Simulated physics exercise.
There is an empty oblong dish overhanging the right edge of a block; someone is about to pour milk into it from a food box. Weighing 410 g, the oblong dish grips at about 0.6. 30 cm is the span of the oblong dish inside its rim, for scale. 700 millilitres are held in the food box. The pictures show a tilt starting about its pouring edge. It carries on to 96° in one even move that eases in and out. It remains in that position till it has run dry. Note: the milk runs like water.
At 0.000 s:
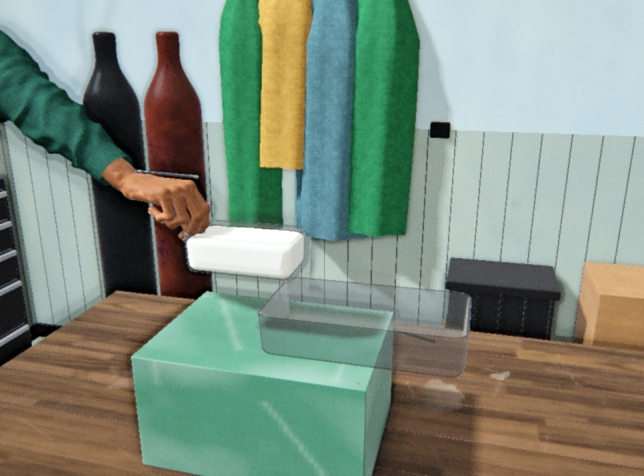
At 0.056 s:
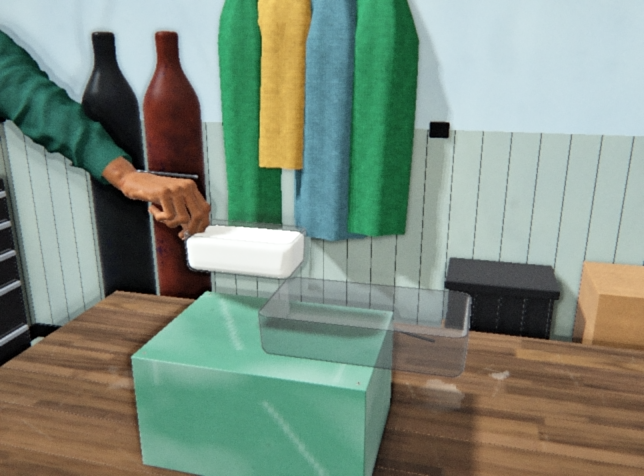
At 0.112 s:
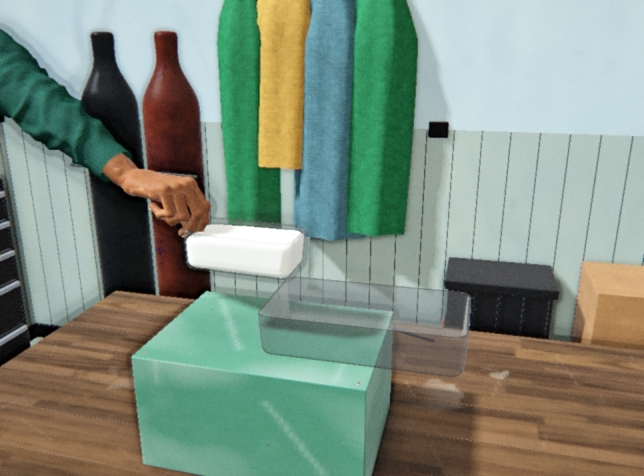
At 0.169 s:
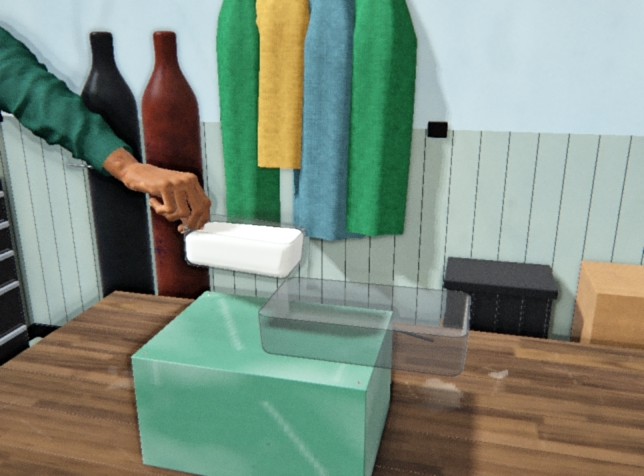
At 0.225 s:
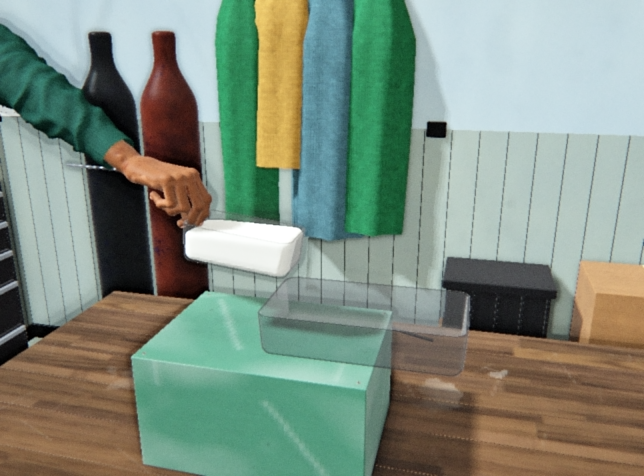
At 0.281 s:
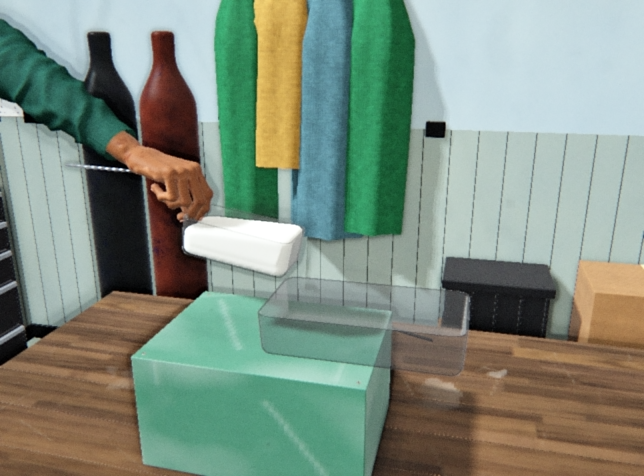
A hand slowly tilts a white container slightly above a clear dish on a green block.
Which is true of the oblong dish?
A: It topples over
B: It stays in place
It stays in place (B).
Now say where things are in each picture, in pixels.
It leans 0°; its right rim is at (299, 237); the milk meets the walls at (199, 232) and (299, 240); the oblong dish's rim runs from (273, 296) to (469, 316); the block's edge is at (364, 391), in the first picture.
It leans 0°; its right rim is at (299, 237); the milk meets the walls at (199, 232) and (299, 240), in the second picture.
It leans 2°; its right rim is at (299, 237); the milk meets the walls at (198, 231) and (299, 239), in the third picture.
It leans 4°; its right rim is at (298, 237); the milk meets the walls at (198, 229) and (298, 238), in the fourth picture.
It leans 6°; its right rim is at (298, 237); the milk meets the walls at (197, 226) and (298, 235), in the fifth picture.
It leans 10°; its right rim is at (298, 237); the milk meets the walls at (196, 222) and (299, 233), in the sixth picture.
After 0.75 s the tilt is 56° and 38 per cent is still to pour; the oblong dish lies level with 24 per cent in it.
After 1.10 s the tilt is 88° and 8 per cent is still to pour; the oblong dish lies level with 84 per cent in it.
After 1.47 s the tilt is 96° and 1 per cent is still to pour; the oblong dish lies level with 95 per cent in it.
After 1.86 s the tilt is 96° and 0 per cent is still to pour; the oblong dish lies level with 98 per cent in it.
In the end the oblong dish lies level with 98 per cent in it.
